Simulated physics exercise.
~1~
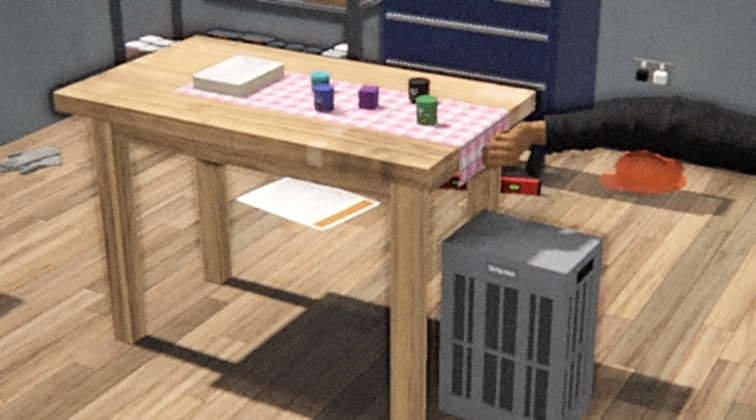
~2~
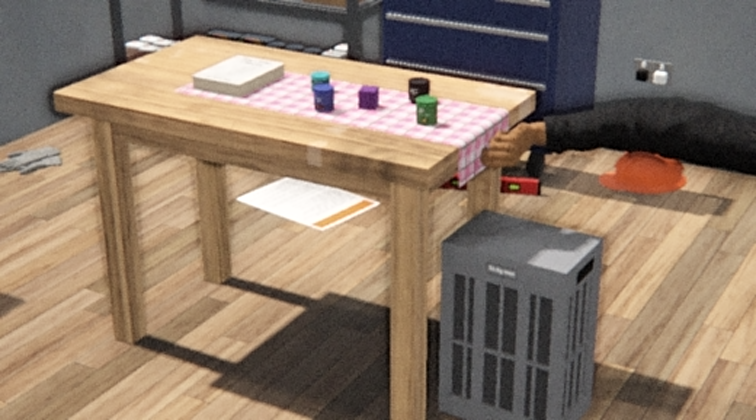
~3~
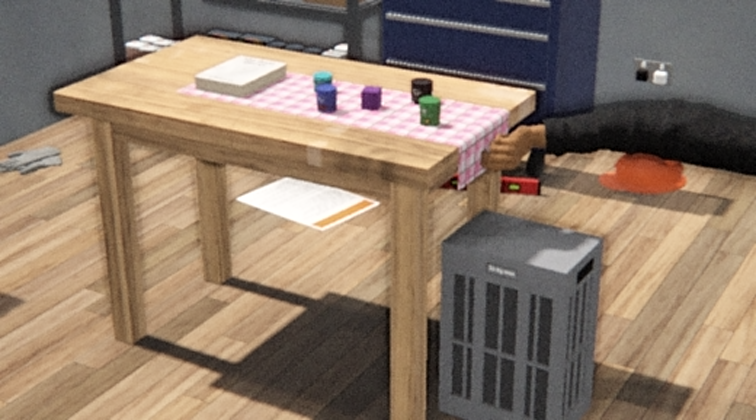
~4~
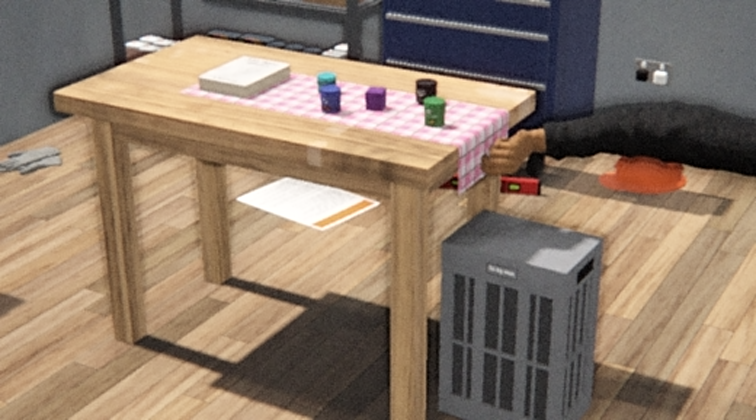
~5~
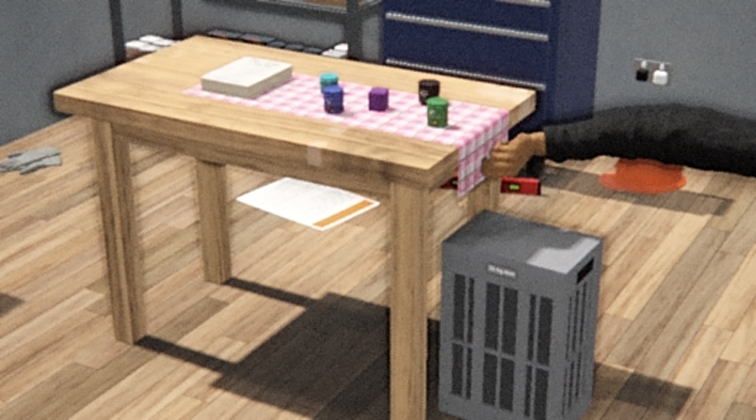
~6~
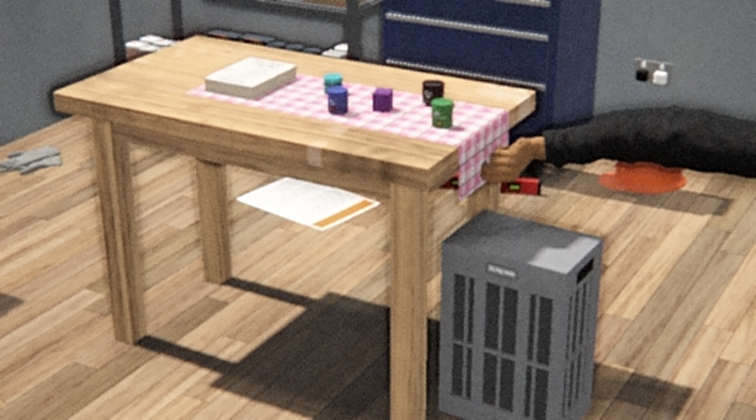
In a workshop, a hand at the right draws the hanging end of a pink checked tablecloth slowly downward, and the small coloured pots, purple cube and pale flat object on the wooden table shift slightly right with it.
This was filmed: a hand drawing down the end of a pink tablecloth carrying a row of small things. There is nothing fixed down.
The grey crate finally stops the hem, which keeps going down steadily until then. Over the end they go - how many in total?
Gone: One.
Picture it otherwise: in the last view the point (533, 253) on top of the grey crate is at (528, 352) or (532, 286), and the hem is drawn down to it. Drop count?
In that case 4 and 2.
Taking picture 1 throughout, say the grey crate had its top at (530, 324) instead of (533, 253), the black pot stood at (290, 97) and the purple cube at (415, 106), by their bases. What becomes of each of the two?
The black pot stays aboard; the purple cube is lost.
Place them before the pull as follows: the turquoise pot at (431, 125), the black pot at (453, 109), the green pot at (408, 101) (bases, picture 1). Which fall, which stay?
The turquoise pot goes over; the black pot drops off; the green pot survives.
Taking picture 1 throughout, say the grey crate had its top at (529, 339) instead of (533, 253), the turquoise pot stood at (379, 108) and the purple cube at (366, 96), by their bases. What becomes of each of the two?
The turquoise pot falls; the purple cube is carried off.
Soon after, hem near (483, 210); all still up.
After that, hem on the crate; green pot gone.
In the end, hem on the crate; green pot gone. Over the edge go one.
